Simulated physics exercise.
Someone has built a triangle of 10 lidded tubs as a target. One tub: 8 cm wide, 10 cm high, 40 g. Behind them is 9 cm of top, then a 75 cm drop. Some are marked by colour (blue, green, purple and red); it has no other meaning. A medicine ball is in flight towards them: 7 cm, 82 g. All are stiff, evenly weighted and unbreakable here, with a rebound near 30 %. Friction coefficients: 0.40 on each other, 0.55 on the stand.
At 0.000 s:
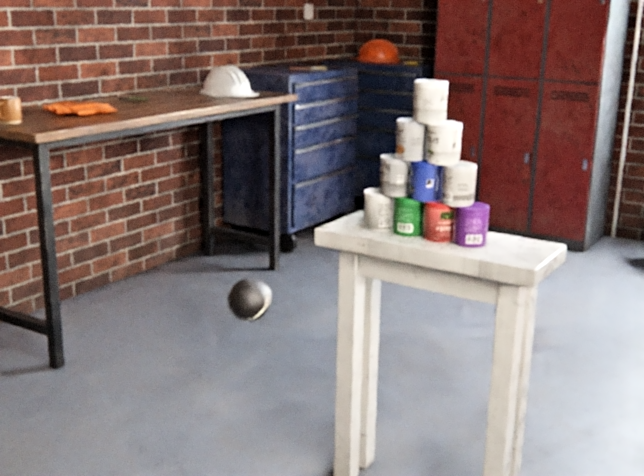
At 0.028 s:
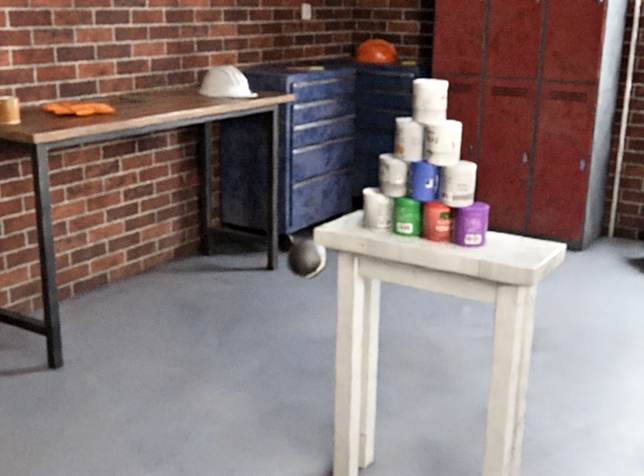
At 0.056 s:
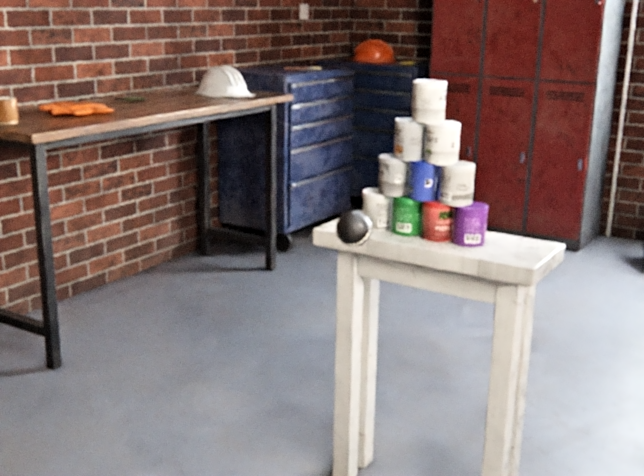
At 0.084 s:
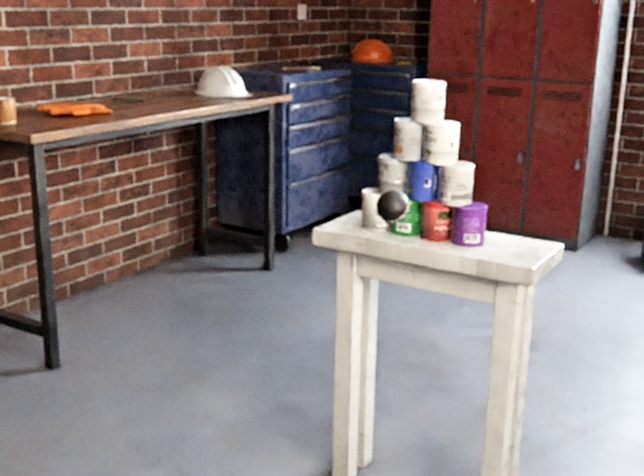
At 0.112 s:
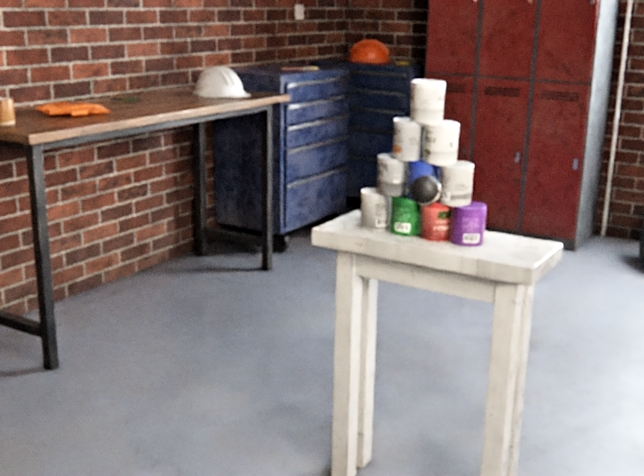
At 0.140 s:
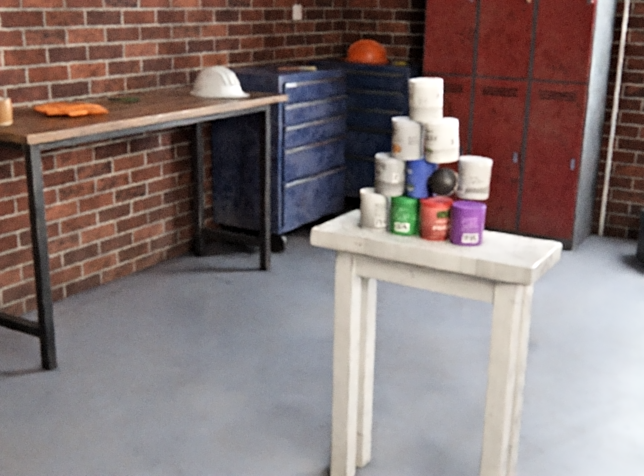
A dark ball flies in from the left and knocks into the stacked tubs.
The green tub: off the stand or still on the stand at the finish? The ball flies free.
It remains on top.
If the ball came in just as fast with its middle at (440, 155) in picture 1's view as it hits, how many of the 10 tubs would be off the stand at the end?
In that case 2.
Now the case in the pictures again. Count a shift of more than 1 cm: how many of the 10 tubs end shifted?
6.
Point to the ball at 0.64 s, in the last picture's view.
Near (590, 315).
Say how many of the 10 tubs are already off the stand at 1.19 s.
3 by then.
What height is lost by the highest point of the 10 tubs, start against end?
Some 29 cm lower.
After 0.31 s, ball still moving; none of the 10 tubs off the stand, 6 disturbed; green tub unmoved; blue tub leaning 11°, 11 cm lower.
After 0.64 s, ball still moving; 3 of the 10 tubs off the stand; green tub unmoved; blue tub leaning 53°, 80 cm lower.
After 1.19 s, ball still moving; 3 of the 10 tubs off the stand; green tub unmoved; blue tub on its side.
After 1.70 s, ball still moving; 5 of the 10 tubs off the stand; green tub unmoved; blue tub on its side.
By the end (1.9 s), ball rolling away; 5 of the 10 tubs off the stand; green tub unmoved; blue tub on its side; purple tub unmoved. As the last picture would show them, middles, green tub near (406, 214), blue tub near (539, 310).
